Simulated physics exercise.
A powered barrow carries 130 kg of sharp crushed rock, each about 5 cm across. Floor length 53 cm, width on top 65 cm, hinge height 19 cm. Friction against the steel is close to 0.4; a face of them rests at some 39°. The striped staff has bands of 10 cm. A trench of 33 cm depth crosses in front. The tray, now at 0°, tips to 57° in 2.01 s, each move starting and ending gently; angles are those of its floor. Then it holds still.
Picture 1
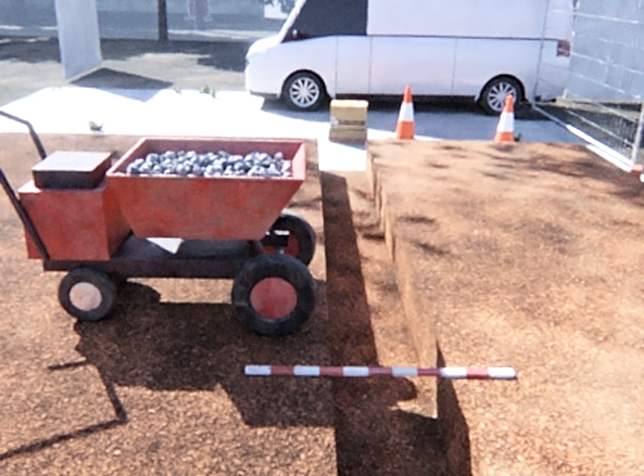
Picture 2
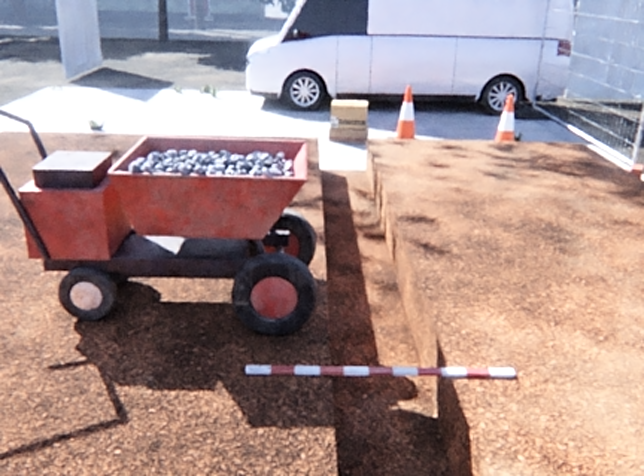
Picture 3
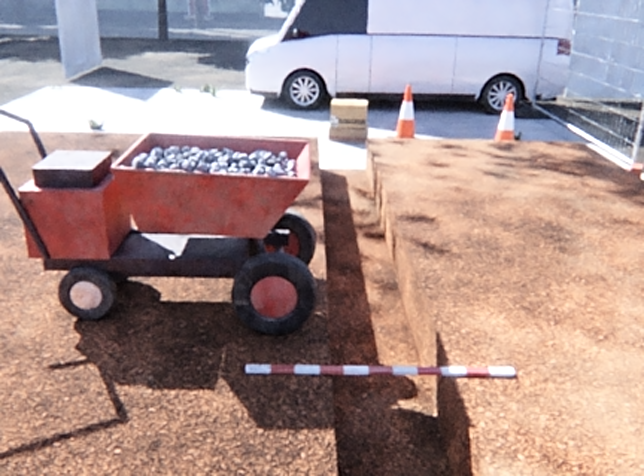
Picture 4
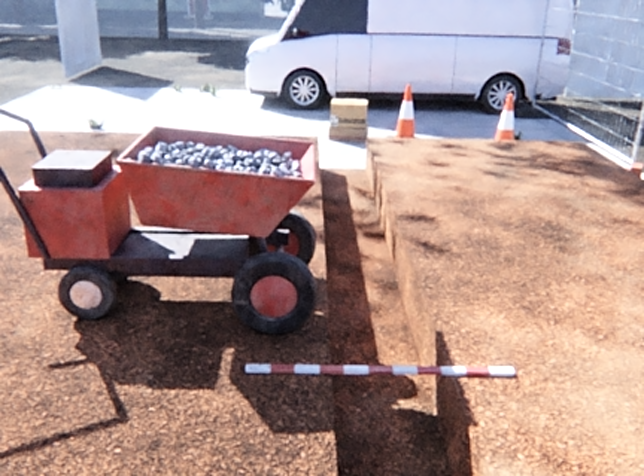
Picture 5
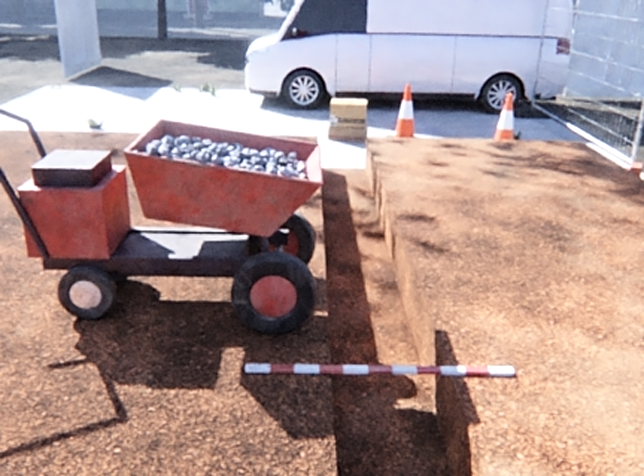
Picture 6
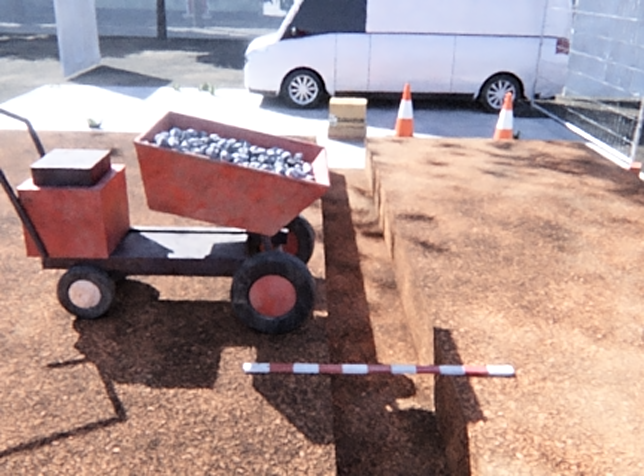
A sunlit yard of reddish-brown ground is seen from slightly above, with a narrow trench running away from the viewer. A red barrow with black wheels and grey stones in its tray stands at left, a red-and-white staff lies across the trench, and two orange cones and a white van are behind. The tray's left end rises gradually, slanting it down rightward, while the barrow and camera stay still.
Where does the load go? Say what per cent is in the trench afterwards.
Some 10 per cent of it.
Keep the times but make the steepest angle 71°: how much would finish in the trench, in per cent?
In that case some 50 per cent.
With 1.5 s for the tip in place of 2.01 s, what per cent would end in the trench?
In that case some 10 per cent.
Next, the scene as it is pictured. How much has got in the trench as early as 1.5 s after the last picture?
Some 0 per cent.
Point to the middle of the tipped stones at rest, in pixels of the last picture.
Their middle is at about (408, 365).
Then, 0.9 s after the last picture the floor is at 48°, 100 % in the tray; the foremost stones are at (370, 219).
Then, 1.5 s after the last picture the floor is at 57°, 98 % in the tray, 2 % in the trench; the foremost stones are at (414, 297).
Then, 1.9 s after the last picture the floor is at 57°, 93 % in the tray, 6 % in the trench, 1 % past the trench; the foremost stones are at (442, 305).
Then, 3.8 s after the last picture the floor is at 57°, 89 % in the tray, 10 % in the trench, 1 % past the trench; the foremost stones are at (469, 307).
